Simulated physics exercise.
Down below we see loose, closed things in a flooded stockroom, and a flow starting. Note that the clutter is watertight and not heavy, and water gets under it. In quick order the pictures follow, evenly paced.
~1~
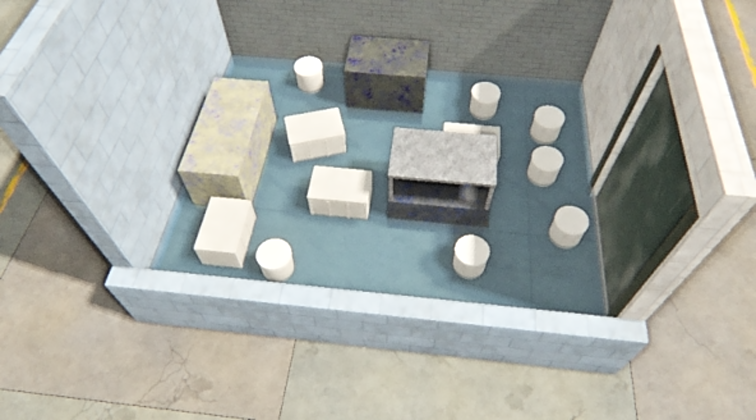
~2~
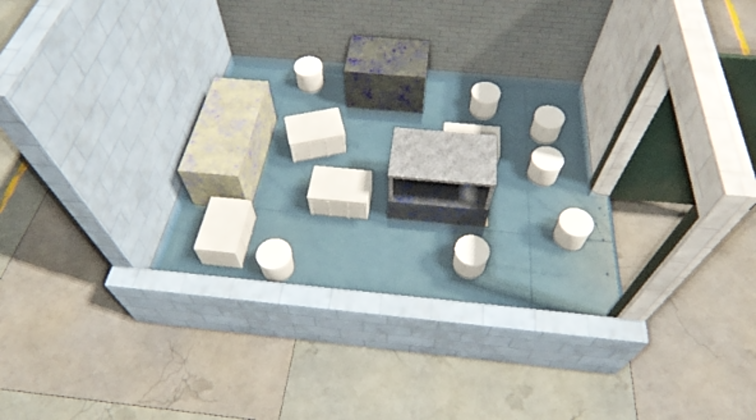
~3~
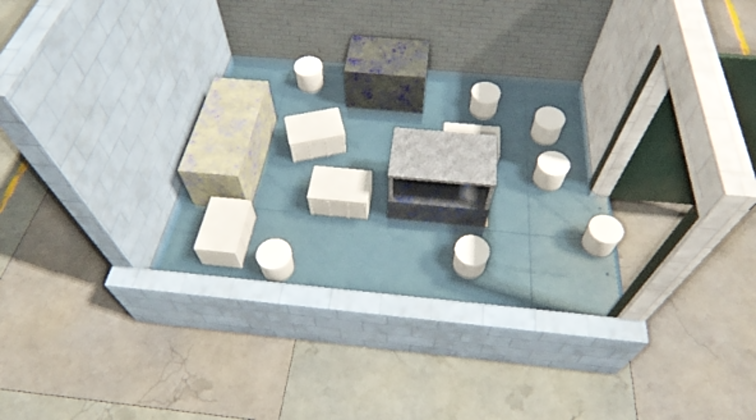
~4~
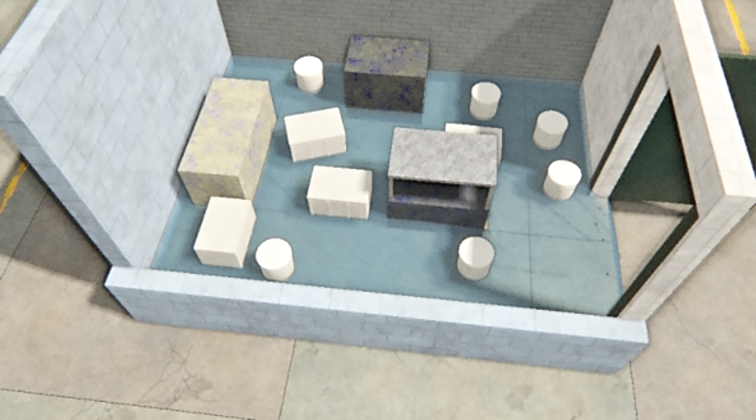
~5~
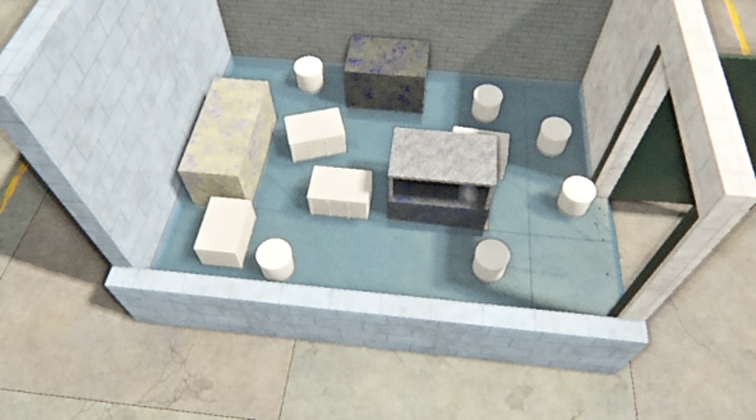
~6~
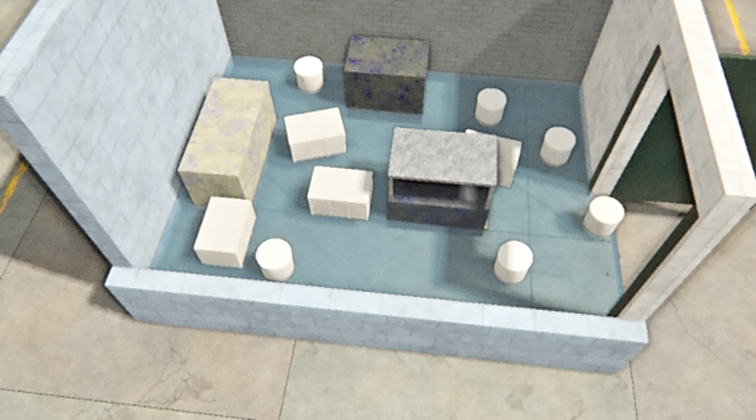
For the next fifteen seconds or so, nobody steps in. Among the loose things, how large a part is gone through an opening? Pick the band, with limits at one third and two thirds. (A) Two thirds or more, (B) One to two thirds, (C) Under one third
Option A: Two thirds or more.
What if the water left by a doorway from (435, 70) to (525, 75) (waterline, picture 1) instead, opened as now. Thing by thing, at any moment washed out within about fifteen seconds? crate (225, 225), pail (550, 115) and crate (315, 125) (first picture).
Going through them in turn: Remains behind; escaped; escaped.
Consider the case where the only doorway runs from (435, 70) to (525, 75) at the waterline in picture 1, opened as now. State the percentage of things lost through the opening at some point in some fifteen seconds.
That would be near 70 per cent of the things.
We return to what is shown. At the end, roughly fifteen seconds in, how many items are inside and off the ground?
The answer would be 3.
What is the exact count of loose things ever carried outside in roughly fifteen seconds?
It adds up to 8.
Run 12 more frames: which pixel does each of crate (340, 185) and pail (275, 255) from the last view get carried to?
(460, 250) and (413, 286).
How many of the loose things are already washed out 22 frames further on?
I count 7 altogether.
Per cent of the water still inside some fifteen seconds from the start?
I'd estimate some 40 percent of the water stays.
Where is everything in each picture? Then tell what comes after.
In the first frame, a pail at (548, 158), afloat; a pail at (473, 250) floats; 0 of 11 have shifted.
In the second frame, a pail at (548, 158) floats; a pail at (473, 250) floats; 1 of 11 have shifted.
In the third frame, a pail at (554, 163), afloat, close to its start; a pail at (473, 250), afloat; 2 of 11 have shifted.
In the fourth frame, a pail at (565, 173) floats, close to its start; a pail at (477, 252), afloat, close to its start; 3 of 11 have shifted.
In the fifth frame, a pail at (580, 189), afloat, a stride from its start; a pail at (493, 254), afloat, close to its start; 5 of 11 have shifted.
In the sixth frame, a pail at (607, 210) floats, a stride from its start; a pail at (515, 256) floats, a stride from its start; 6 of 11 have shifted.
A moment on, 2 of 11 are out; 9 afloat.
Next, 5 of 11 are out; 6 afloat.
Later, 7 of 11 are out; 4 afloat.
In the end, 8 of 11 are out; 3 afloat.
